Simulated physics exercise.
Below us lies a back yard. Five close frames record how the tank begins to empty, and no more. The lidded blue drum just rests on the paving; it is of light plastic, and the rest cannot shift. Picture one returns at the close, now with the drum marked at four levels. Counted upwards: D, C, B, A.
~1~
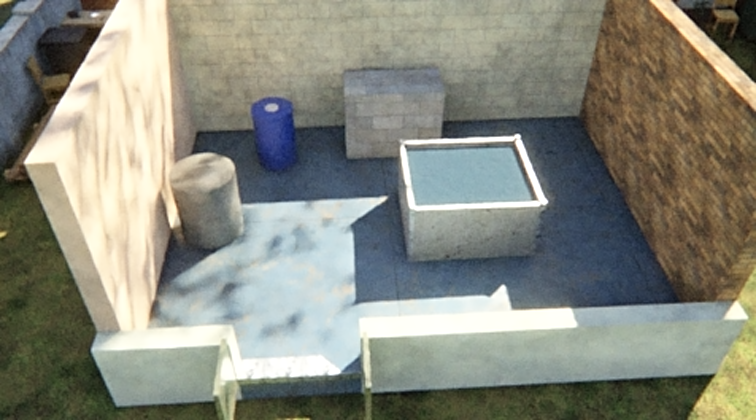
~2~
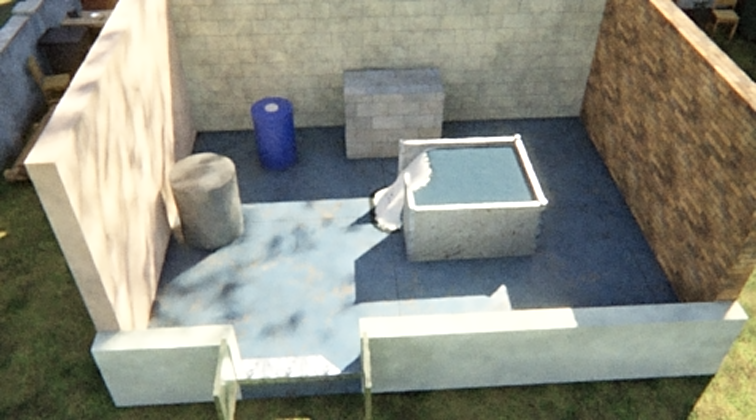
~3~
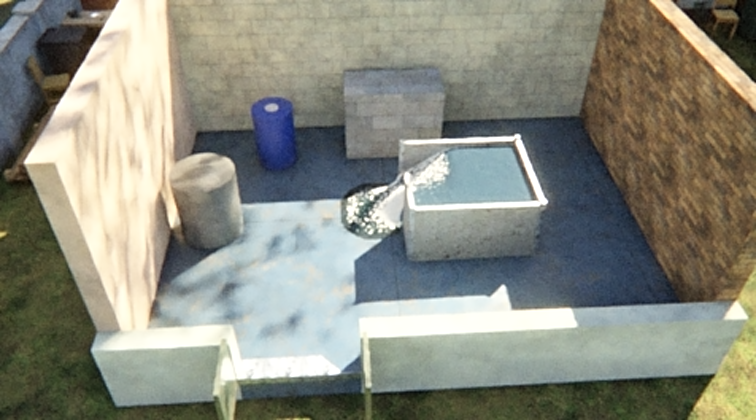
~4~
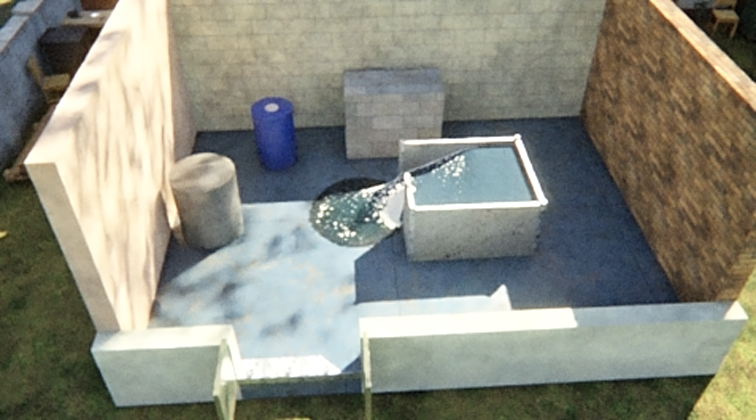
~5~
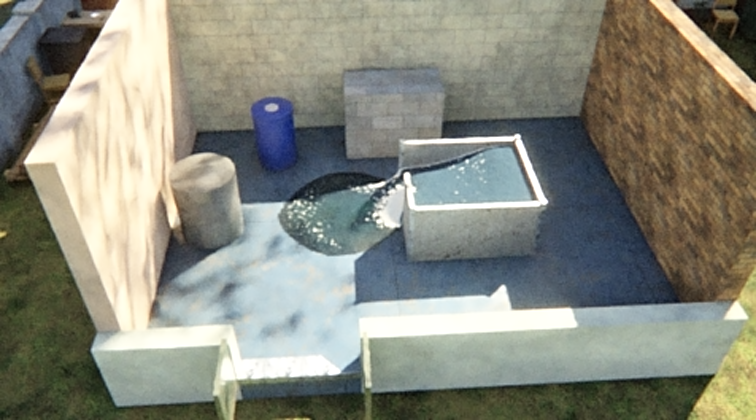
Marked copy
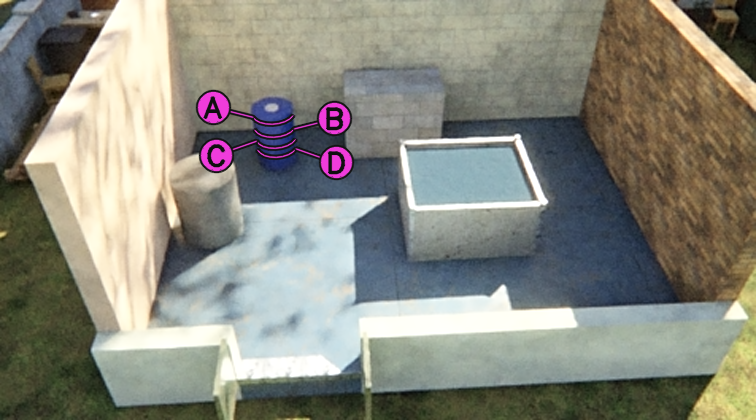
Water pouring over the left side of a full tank in a walled yard, a dark pool spreading leftward across the ground.
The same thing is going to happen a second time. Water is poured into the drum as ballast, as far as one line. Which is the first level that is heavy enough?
D is the one.
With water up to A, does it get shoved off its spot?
No.
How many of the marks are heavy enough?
All four.
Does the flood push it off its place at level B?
No.
In magenta, A at (272, 124); B at (273, 137); C at (275, 148); D at (276, 157); from the bottom up D, C, B, A.
If A is chosen, it does not move.
If B is chosen, it does not move.
If C is chosen, it does not move.
If D is chosen, it does not move.
